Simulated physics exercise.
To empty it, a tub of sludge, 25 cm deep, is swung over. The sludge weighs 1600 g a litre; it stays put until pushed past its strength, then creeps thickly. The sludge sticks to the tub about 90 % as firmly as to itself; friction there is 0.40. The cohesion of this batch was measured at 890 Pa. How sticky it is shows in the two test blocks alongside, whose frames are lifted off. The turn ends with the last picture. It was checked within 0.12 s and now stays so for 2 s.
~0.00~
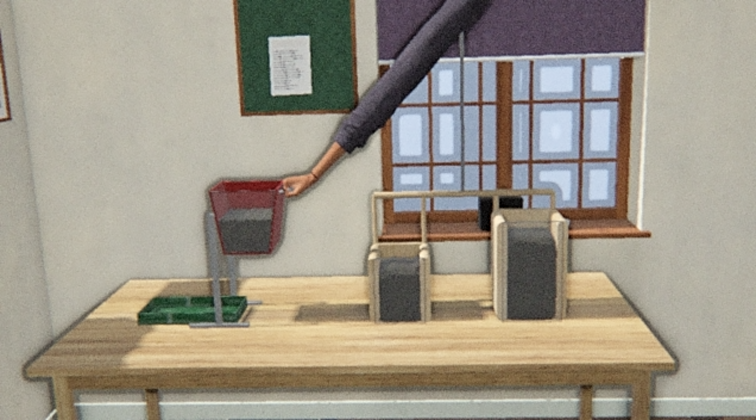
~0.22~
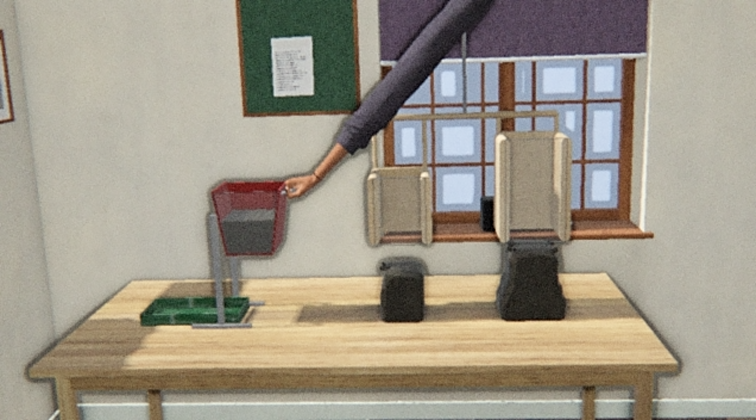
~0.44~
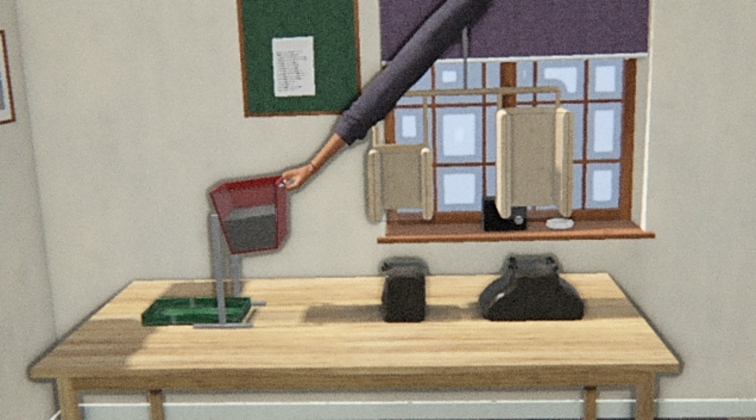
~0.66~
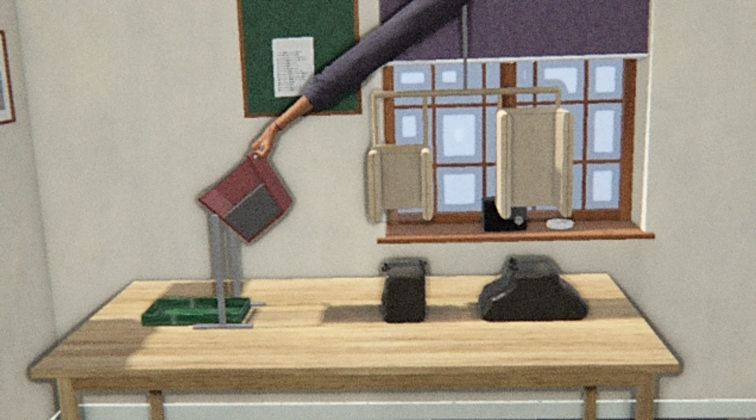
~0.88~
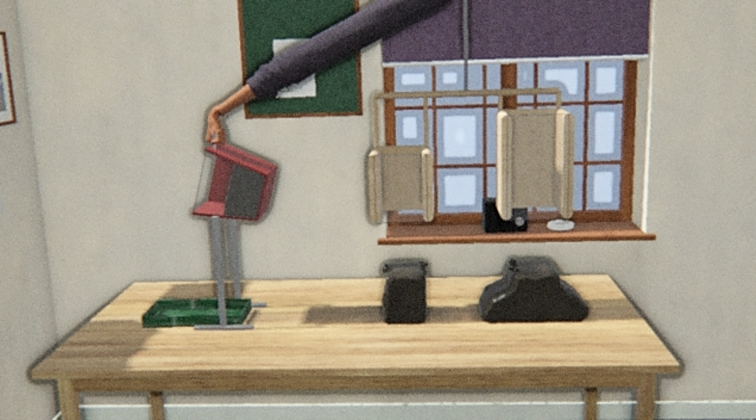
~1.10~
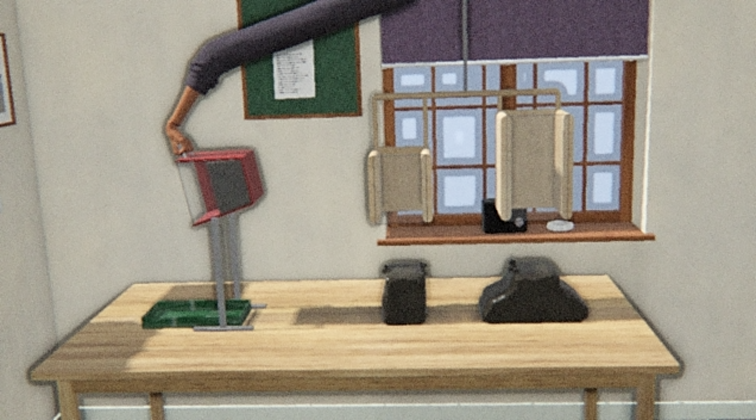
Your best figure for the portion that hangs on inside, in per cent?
The portion that hangs on inside is near 0 %.
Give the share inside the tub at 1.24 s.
Some 100 per cent.
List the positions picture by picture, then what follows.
Handle-side rim at (275, 190), tilt 0 degrees; highest point of the sludge at (220, 220); test blocks 21 cm, 33 cm high (left to right), in the first picture.
Handle-side rim at (277, 191), tilt 0 degrees; highest point of the sludge at (222, 221); test blocks 21 cm, 29 cm high (left to right), in the second picture.
Handle-side rim at (275, 184), tilt 6 degrees; highest point of the sludge at (272, 215); test blocks 21 cm, 21 cm high (left to right), in the third picture.
Handle-side rim at (247, 158), tilt 38 degrees; highest point of the sludge at (261, 186); test blocks 20 cm, 21 cm high (left to right), in the fourth picture.
Handle-side rim at (205, 151), tilt 74 degrees; highest point of the sludge at (234, 165); test blocks 20 cm, 21 cm high (left to right), in the fifth picture.
Handle-side rim at (176, 163), tilt 100 degrees; highest point of the sludge at (233, 161); test blocks 20 cm, 21 cm high (left to right), in the sixth picture.
By 1.24 s, the tub is at 100 degrees and holds 100 %.
By 1.41 s, the tub is at 100 degrees and holds 100 %.
By 1.58 s, the tub is at 100 degrees and holds 100 %.
By 1.75 s, the tub is at 100 degrees and holds 92 %.
By 3.10 s, at the end, the tub is at 100 degrees and holds 0 %.
